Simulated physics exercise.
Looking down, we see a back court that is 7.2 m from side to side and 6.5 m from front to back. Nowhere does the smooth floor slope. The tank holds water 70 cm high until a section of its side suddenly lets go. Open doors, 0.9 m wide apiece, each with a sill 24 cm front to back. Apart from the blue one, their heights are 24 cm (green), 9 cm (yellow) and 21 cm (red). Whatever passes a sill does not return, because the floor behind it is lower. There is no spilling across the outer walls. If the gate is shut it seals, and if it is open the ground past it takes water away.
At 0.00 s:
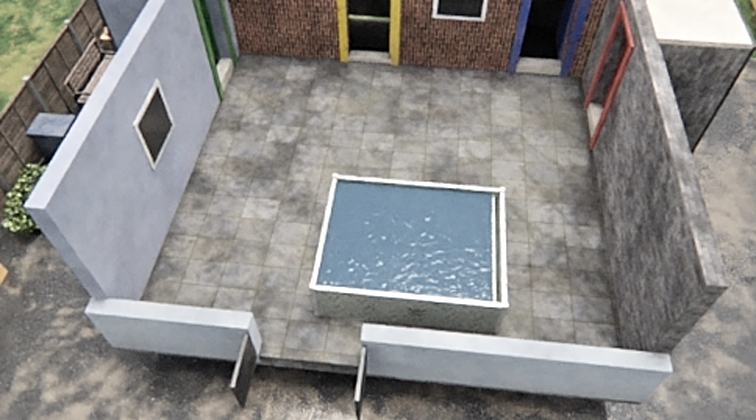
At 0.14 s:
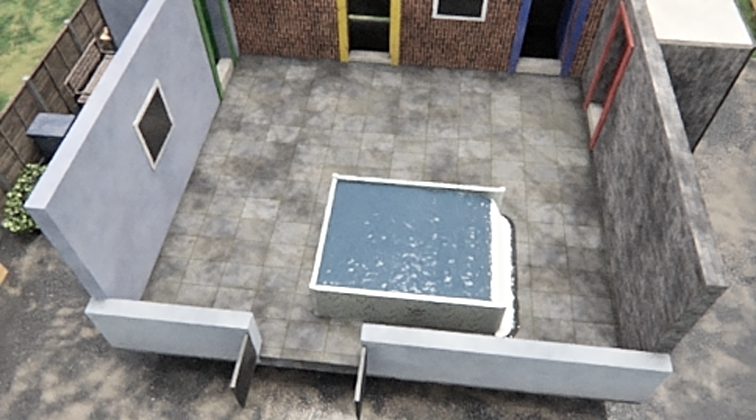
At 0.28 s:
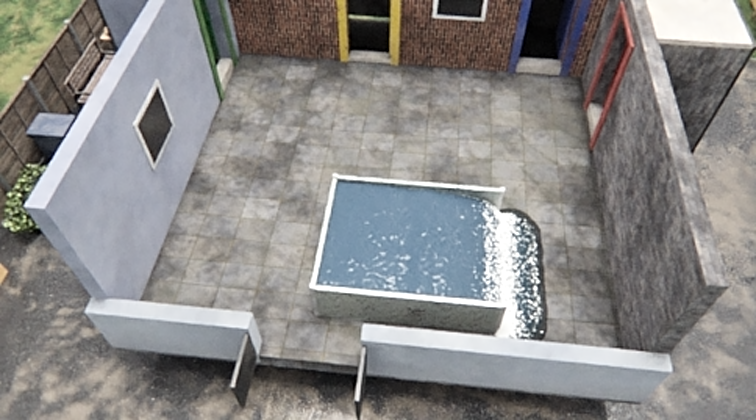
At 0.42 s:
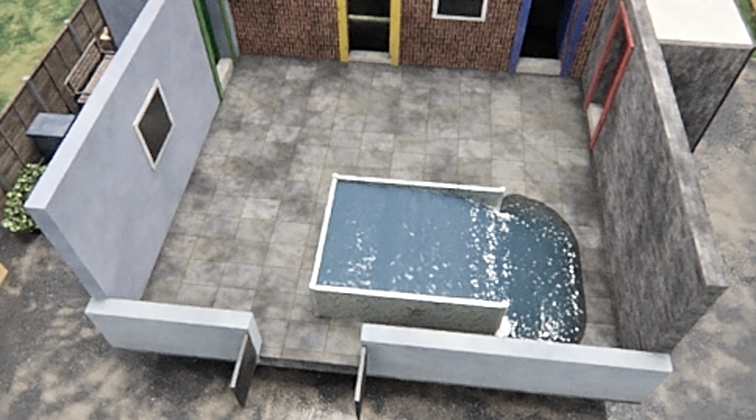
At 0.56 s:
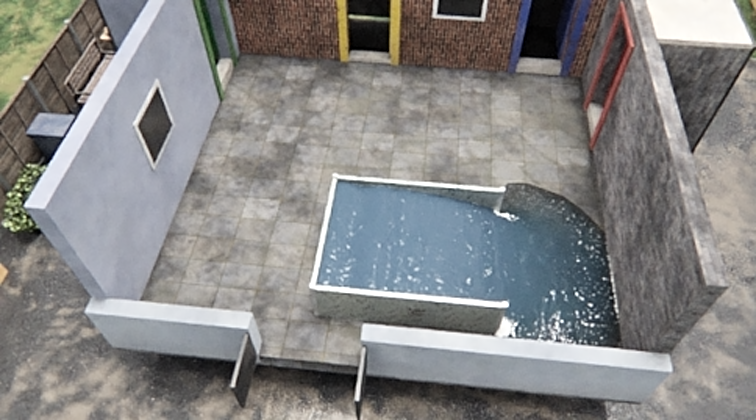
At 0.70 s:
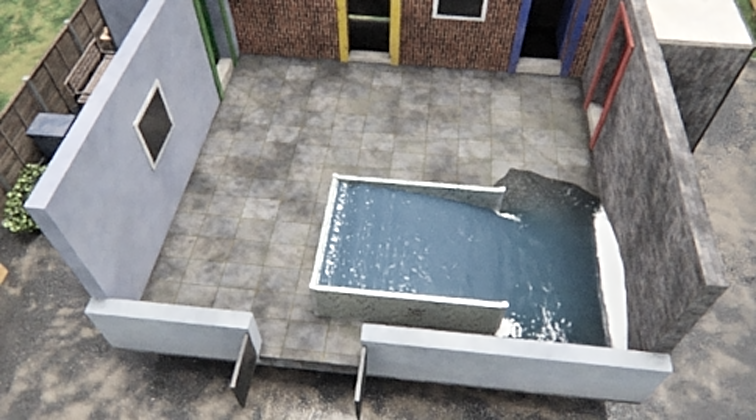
Water pouring from the open right side of a rectangular tank, spreading across a paved courtyard and reaching the grey right-hand wall.
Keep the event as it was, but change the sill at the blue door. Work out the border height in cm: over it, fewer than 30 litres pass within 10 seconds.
Border at about 23 cm.
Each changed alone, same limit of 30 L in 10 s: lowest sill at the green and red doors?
Roughly 12.5 cm for the green door and roughly 8.5 cm for the red door.
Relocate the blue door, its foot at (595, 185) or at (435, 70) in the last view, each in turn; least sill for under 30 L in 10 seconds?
Roughly 16 and 9.0 cm.
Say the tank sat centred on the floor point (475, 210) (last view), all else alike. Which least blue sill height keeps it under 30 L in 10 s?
In that case about 25 cm.
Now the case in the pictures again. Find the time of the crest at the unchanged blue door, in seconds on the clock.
The level tops out around 3.6 s.
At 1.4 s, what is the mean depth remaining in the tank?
About 41 centimetres on average.
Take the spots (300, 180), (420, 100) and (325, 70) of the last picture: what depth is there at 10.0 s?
Roughly 6, 6 and 4 cm, in turn.
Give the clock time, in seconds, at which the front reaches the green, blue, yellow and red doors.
Green = 5.0 s, blue = 2.2 s, yellow = 3.6 s, red = 1.5 s.
After 1.4 s water covers 15 % of the floor, deepest (54 cm) near (616, 376); it has not reached the blue door.
After 3.0 s water covers 35 % of the floor, deepest (39 cm) near (616, 376); 28 cm at the blue door, 6 litres in over its 20 cm sill.
After 10.0 s water covers 95 % of the floor, deepest (14 cm) near (577, 372); 8 cm at the blue door, 66 litres in over its 20 cm sill.
At the blue door as built, the water arrived by 2.3 s and peaked near 30 cm at 3.6 s.
Run again over the same 10 s with other heights there, 74 litres in over 19.5 cm, 12 litres over 26 cm. The limit of 30 litres is kept from about 23 cm up.
